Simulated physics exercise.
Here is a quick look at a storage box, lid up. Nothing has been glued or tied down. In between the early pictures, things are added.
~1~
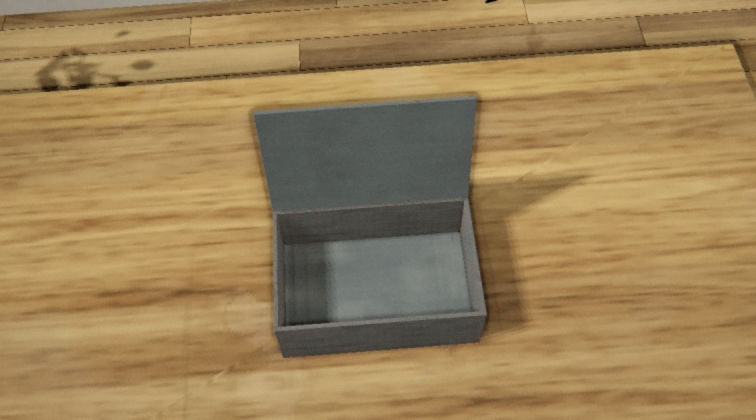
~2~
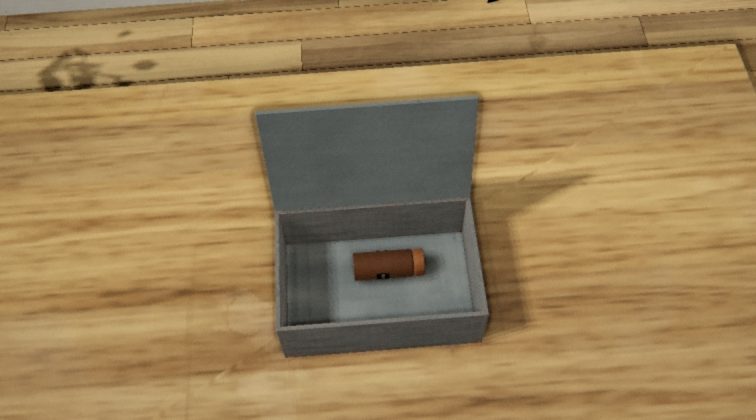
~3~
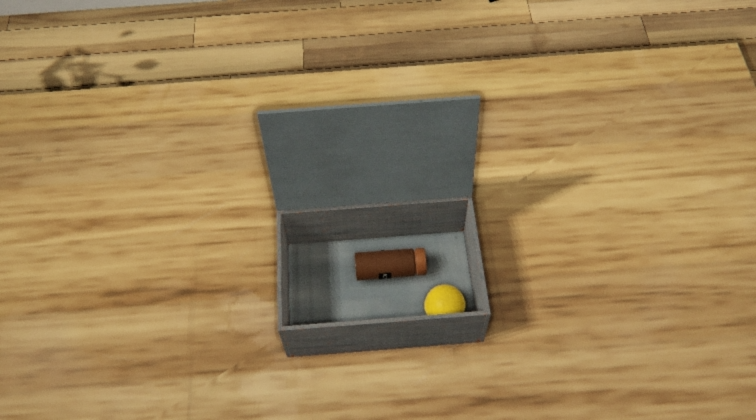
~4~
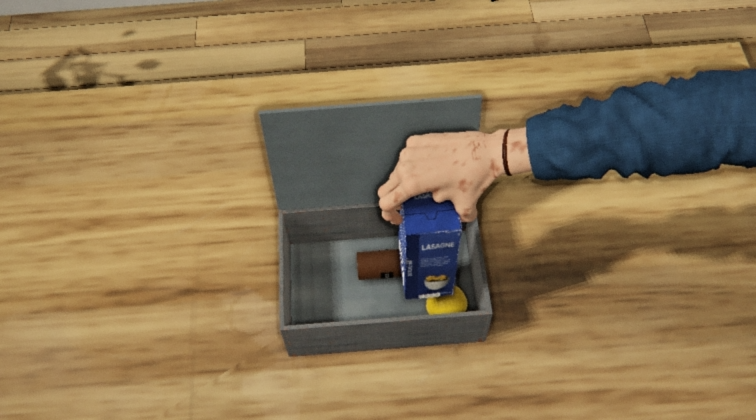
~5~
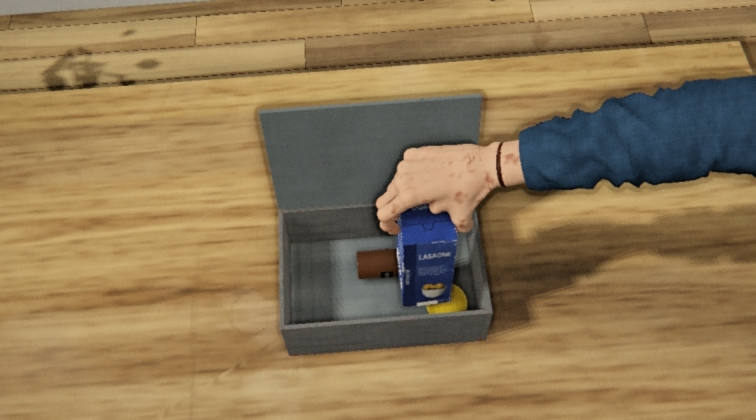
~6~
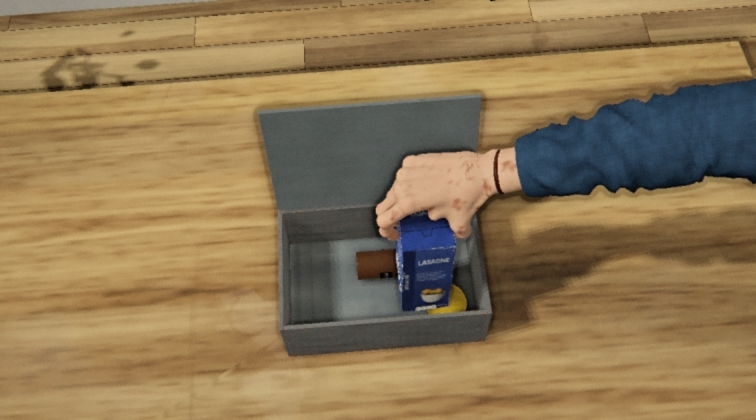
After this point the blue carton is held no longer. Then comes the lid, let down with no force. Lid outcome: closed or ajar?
Looks to me like the lid isn't kept from shutting.
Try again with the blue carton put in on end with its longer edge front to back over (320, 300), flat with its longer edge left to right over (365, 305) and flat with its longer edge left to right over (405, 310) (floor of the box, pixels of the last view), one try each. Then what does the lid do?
First try: It is held up; second try: It shuts flat; third try: It will not close.
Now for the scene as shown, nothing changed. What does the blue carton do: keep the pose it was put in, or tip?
In the end, the blue carton winds up askew.
Then, 0.40 s after the last picture, blue carton on its side near (366, 270); yellow lemon rolled a little.
Then, 1.40 s after the last picture, lid 73° above the rim; blue carton on its side near (355, 300); brown shaker rolled about its own width.
Then, 1.90 s after the last picture, lid 22° above the rim; blue carton on its side near (355, 300); brown shaker rolled about its own width.
At rest, lid shut; tipped over in the box, blue carton; the other 2 in place. Seen from the same camera at the end, blue carton near (355, 300).
